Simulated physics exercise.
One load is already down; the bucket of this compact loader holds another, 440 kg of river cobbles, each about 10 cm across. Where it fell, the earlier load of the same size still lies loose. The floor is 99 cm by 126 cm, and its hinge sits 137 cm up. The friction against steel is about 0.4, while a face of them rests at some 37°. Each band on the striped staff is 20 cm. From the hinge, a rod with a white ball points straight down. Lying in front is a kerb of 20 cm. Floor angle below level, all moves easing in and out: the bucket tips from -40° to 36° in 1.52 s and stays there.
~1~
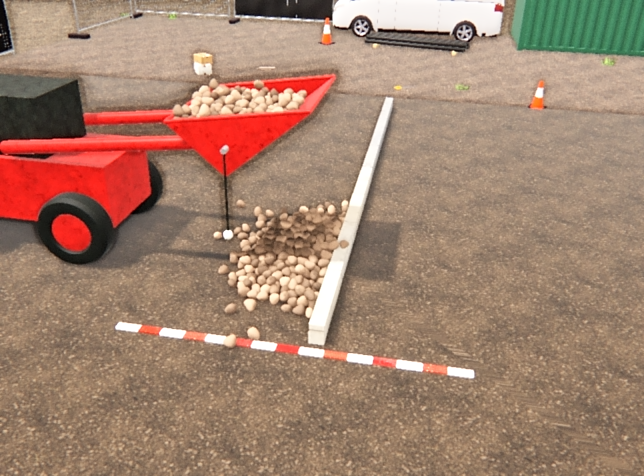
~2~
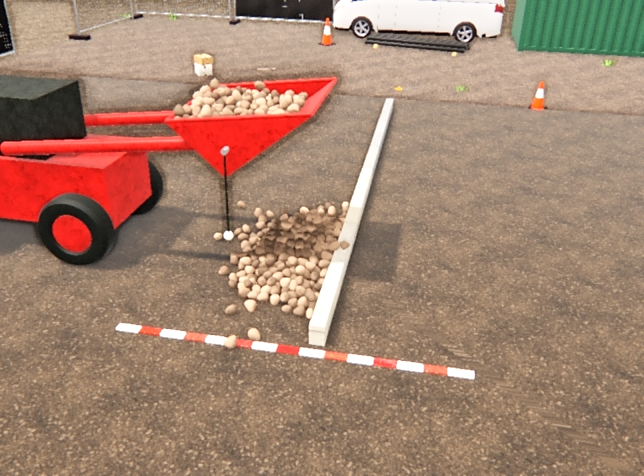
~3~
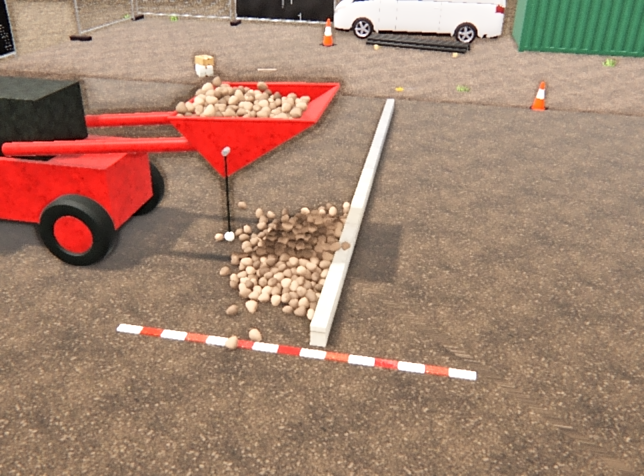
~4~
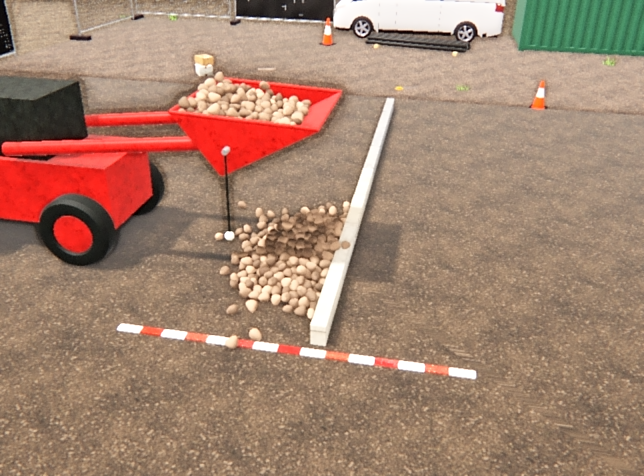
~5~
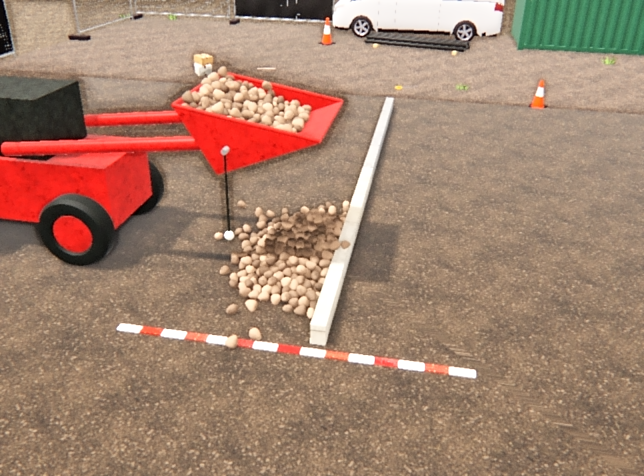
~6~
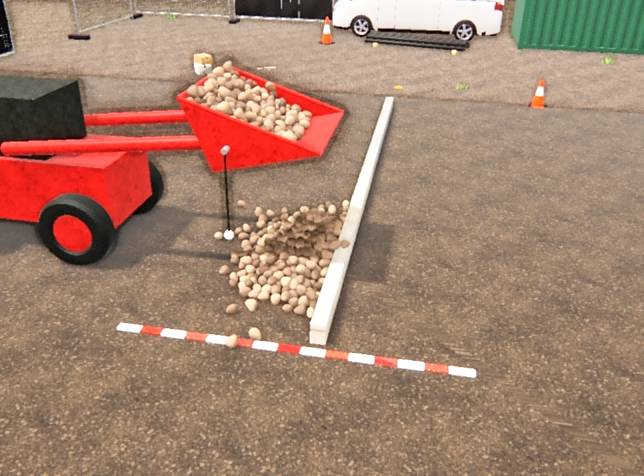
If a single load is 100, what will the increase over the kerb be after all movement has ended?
The increase will be around 67 per cent.
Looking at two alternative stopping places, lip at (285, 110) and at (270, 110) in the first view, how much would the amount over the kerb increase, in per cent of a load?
Case one about 40 %, case two about 20 %.
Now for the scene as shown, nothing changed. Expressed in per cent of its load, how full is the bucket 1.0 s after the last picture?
Held: Around 55 % of the load.
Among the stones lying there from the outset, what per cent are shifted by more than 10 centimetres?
Roughly 0 per cent of them.
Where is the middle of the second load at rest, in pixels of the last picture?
Their centre ends up near (372, 259).
Then, 0.5 s after the last picture the floor is at 24°; in per cent of one load, 100 in the bucket, 100 on this side of the kerb; the foremost stones are at (334, 254).
Then, 1.0 s after the last picture the floor is at 36°; in per cent of one load, 57 in the bucket, 141 on this side of the kerb, 2 over the kerb; the foremost stones are at (354, 240).
Then, 1.4 s after the last picture the floor is at 36°; in per cent of one load, 15 in the bucket, 149 on this side of the kerb, 35 over the kerb; the foremost stones are at (419, 279).
Then, 4.2 s after the last picture the floor is at 36°; in per cent of one load, 0 in the bucket, 132 on this side of the kerb, 67 over the kerb; the foremost stones are at (547, 294). Net gain over the kerb, 67.
